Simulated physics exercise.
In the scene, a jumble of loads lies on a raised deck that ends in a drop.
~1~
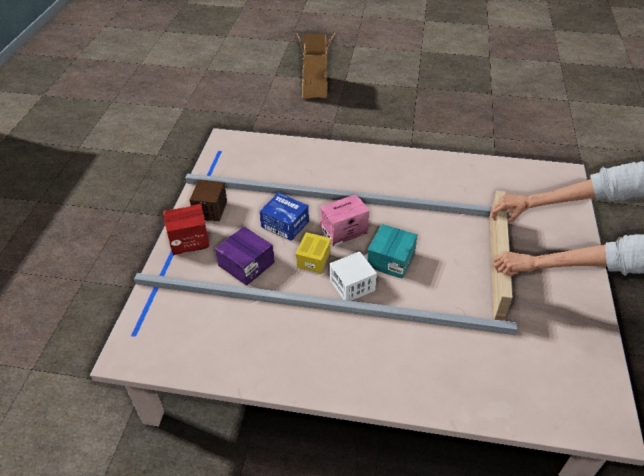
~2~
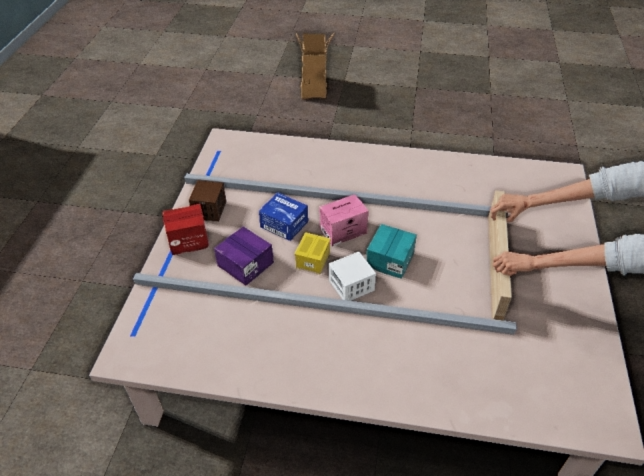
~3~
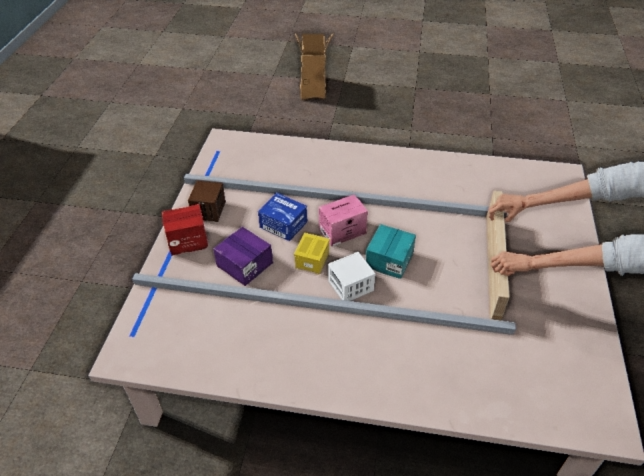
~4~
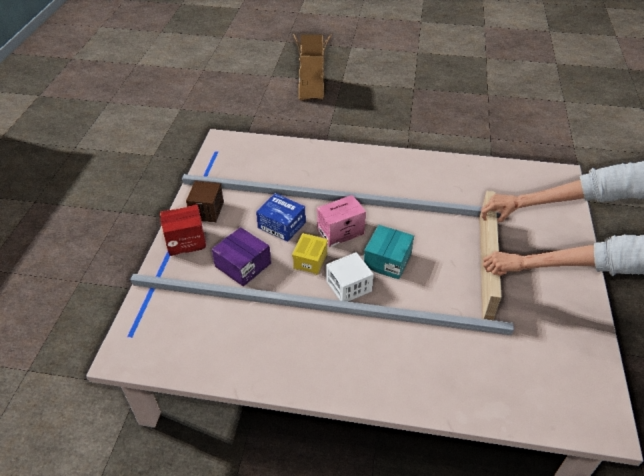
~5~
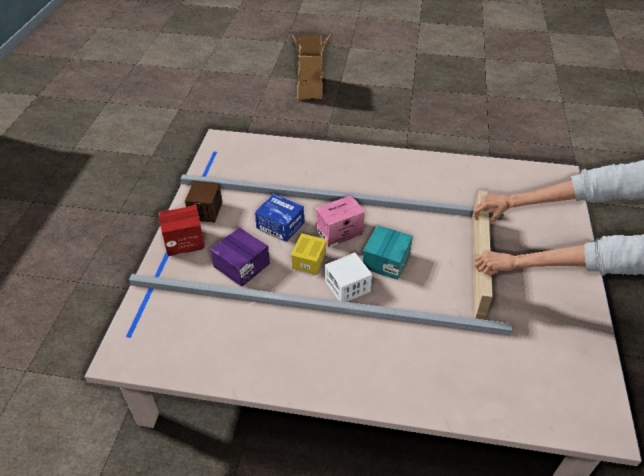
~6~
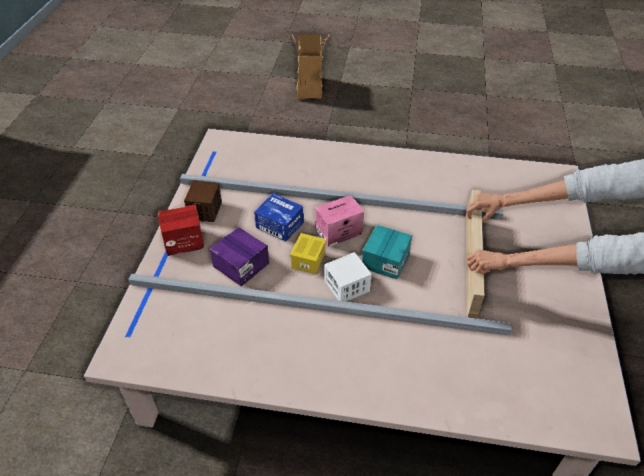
At the start, two hands hold a wooden plank at the right end of two rails on a table, with colorful boxes scattered between the rails. The hands then slide the plank a short way left, leaving a gap before the teal box, while the boxes stay in place.
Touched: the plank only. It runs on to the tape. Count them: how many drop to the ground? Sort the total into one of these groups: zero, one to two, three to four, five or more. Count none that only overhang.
It goes in the group five or more.
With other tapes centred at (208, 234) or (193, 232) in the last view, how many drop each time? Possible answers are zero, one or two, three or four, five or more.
Count per tape, in the order given: Three to four, then at least five.
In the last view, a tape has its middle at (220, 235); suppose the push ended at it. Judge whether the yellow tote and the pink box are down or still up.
Outcome - yellow tote: It stays where it is; pink box: It stays where it is.
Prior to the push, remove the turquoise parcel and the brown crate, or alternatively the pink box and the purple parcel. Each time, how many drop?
The first removal gives 5, the second gives 3.
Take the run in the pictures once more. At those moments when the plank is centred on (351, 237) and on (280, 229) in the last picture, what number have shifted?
4, then 8.
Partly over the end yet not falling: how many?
So the number is 2.
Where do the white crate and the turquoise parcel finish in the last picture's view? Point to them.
(141, 258) and (154, 226), roughly.
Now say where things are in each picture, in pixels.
The first picture shows red parcel (187, 230); brown crate (209, 201); purple parcel (245, 255); plank (499, 254); tape (183, 230).
The second picture shows brown crate (208, 201); white crate (352, 277).
The third picture shows purple parcel (244, 256); plank (497, 253).
The fourth picture shows red parcel (183, 231); blue box (281, 217).
The fifth picture shows brown crate (204, 202); pink box (340, 221).
The sixth picture shows red parcel (182, 230); brown crate (204, 201); purple parcel (240, 256); plank (474, 252); tape (178, 230).
Early on, none off yet; red parcel at rest near (182, 230); brown crate at rest near (204, 201); purple parcel at rest near (240, 256).
A while later, none off yet; red parcel travelled about its own width near (154, 226); brown crate travelled a little near (193, 199); purple parcel travelled about its own width near (179, 259).
Finally, the number that fall off is five or more; lost, pink box, yellow tote, blue box, purple parcel, brown crate and red parcel.
